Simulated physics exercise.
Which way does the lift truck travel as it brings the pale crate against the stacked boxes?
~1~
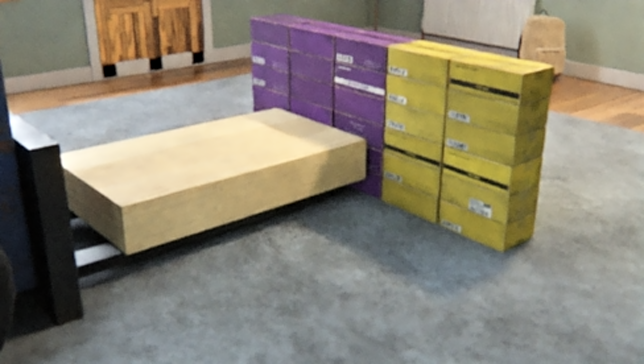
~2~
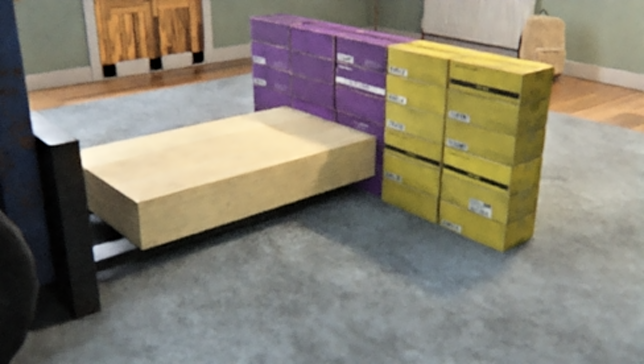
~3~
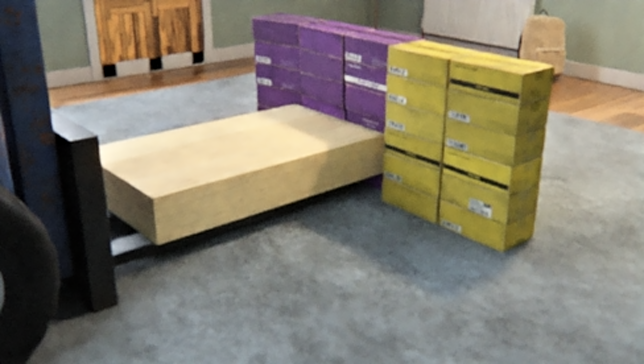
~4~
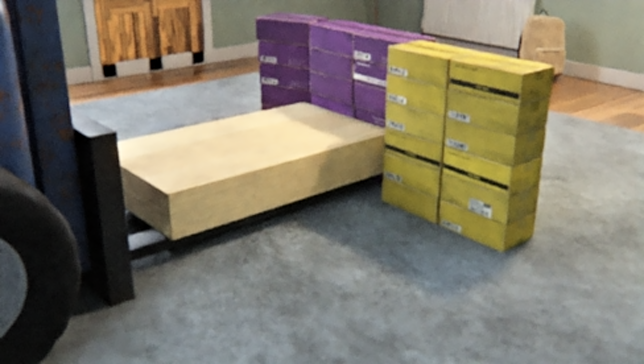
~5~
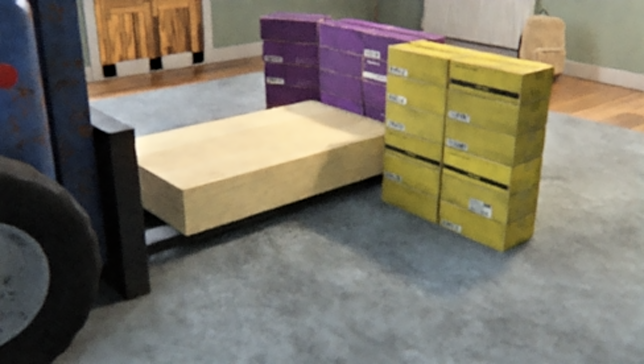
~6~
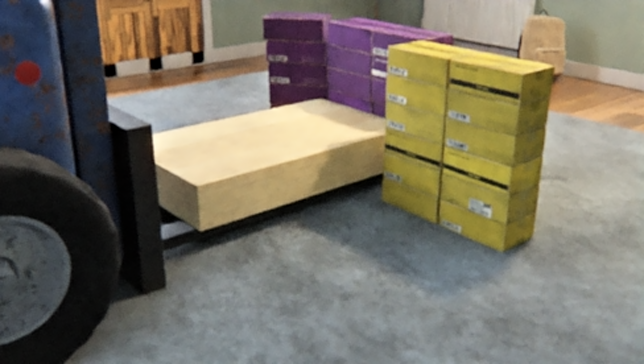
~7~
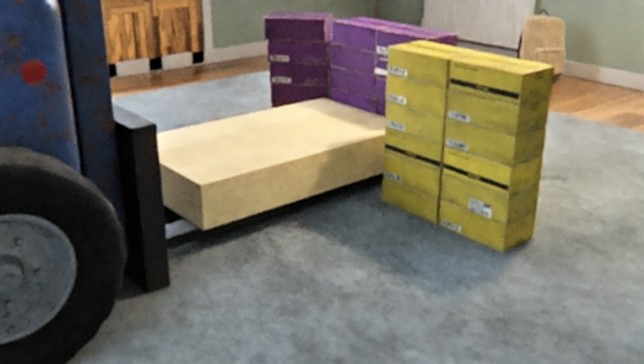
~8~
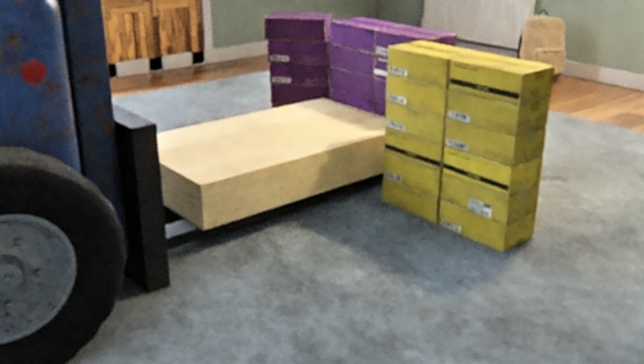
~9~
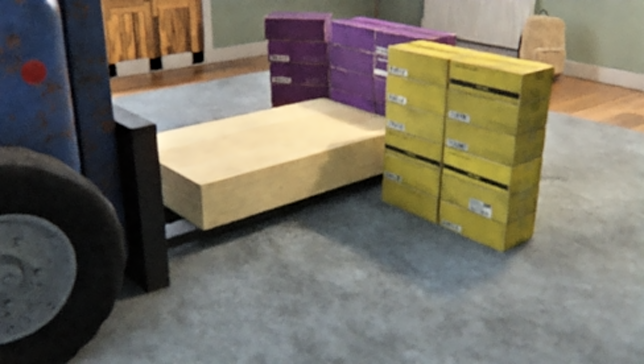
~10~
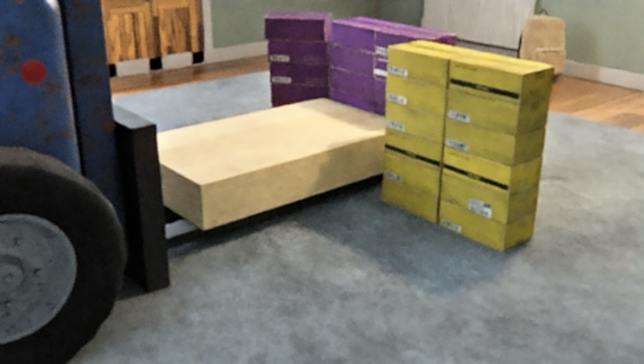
The lift truck travels to the right, and then it comes to a stop.
